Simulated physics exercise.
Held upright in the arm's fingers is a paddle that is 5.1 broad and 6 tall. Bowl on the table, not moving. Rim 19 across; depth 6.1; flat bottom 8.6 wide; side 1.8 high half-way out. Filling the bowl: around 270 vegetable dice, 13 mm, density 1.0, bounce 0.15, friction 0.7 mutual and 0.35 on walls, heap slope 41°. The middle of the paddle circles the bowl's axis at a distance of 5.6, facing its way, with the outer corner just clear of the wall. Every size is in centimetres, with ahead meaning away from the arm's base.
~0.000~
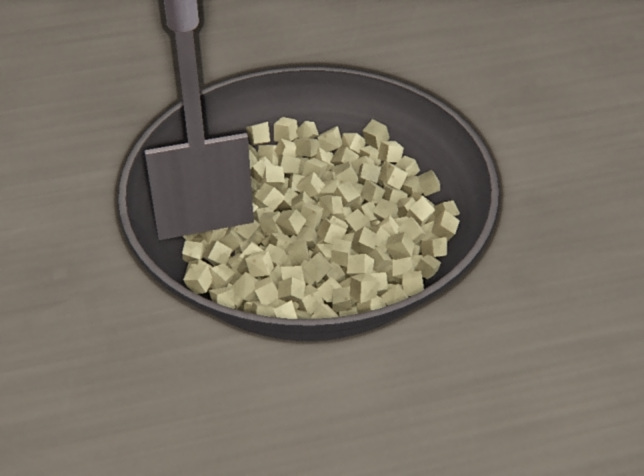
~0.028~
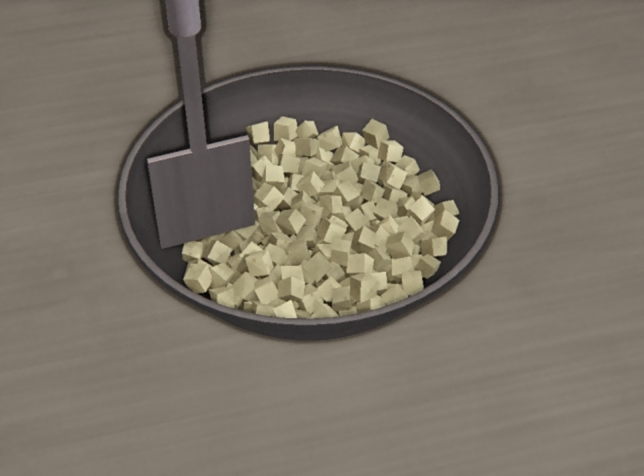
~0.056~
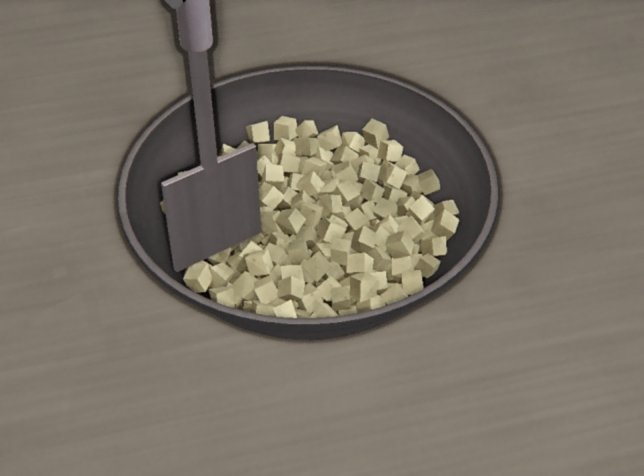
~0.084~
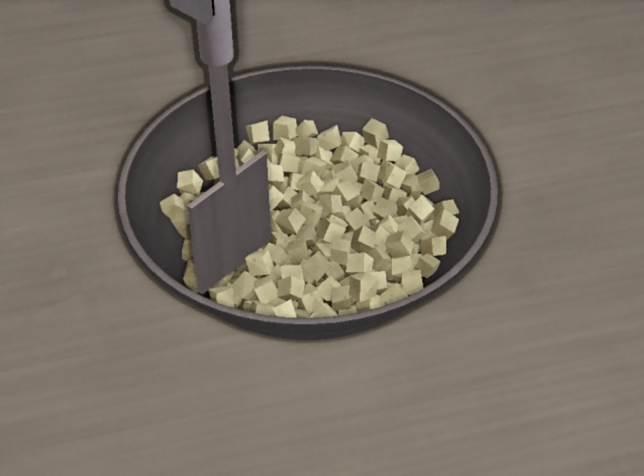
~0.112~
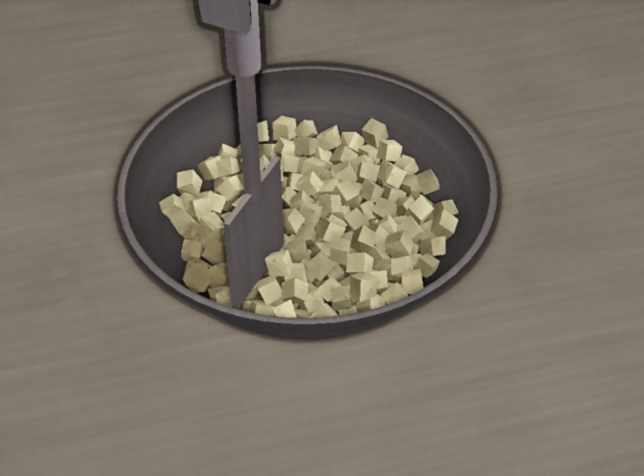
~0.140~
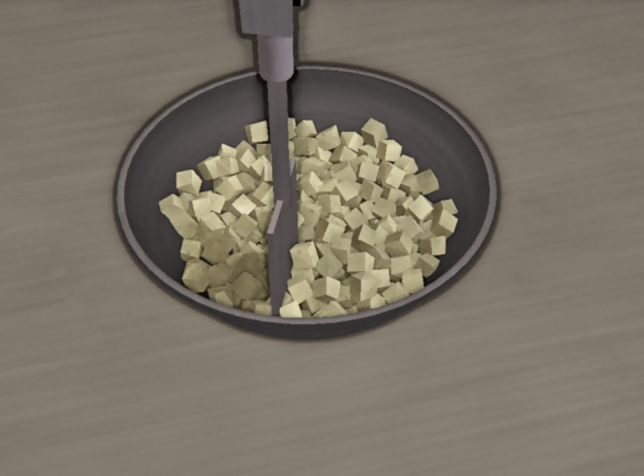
At first, a flat grey paddle held from above rests at the left side of a dark bowl heaped with pale yellow cubes. The paddle then sweeps along the near-left wall toward the front, turning until it appears nearly edge-on, while the cubes barely shift and the bowl stays still.
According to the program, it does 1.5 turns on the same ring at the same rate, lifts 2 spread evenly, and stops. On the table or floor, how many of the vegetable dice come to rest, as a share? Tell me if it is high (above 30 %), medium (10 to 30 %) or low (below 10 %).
It is low, below 10 %.
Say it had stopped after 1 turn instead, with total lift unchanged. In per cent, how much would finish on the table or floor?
Roughly 0 per cent.
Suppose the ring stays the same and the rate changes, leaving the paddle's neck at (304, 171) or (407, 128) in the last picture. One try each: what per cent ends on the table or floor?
Around 5 and 15 per cent respectively.
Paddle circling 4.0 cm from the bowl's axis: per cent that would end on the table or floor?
Around 25 in a hundred.
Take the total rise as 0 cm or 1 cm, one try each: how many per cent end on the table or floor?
Close to 20 and 15 percent, in that order.
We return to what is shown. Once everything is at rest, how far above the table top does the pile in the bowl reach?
Around 5.5 cm above the table.
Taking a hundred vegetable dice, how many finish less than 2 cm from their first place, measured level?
I'd put it at about 85 in a hundred.
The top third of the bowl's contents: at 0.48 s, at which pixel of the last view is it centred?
Near (305, 185).
After 0.48 s, 251° round, highest piece 7 above the table; 261 in the bowl, 6 on the table or floor, 2 in flight or on the tool.
After 0.83 s, 76° round, highest piece 5 above the table; 257 in the bowl, 12 on the table or floor.
After 1.20 s, 180° round, highest piece 5 above the table; 257 in the bowl, 12 on the table or floor.
After 1.90 s, 180° round, highest piece 5 above the table; 257 in the bowl, 12 on the table or floor.
At rest, 257 in the bowl, 12 on the table or floor. That is 4 % on the table or floor.
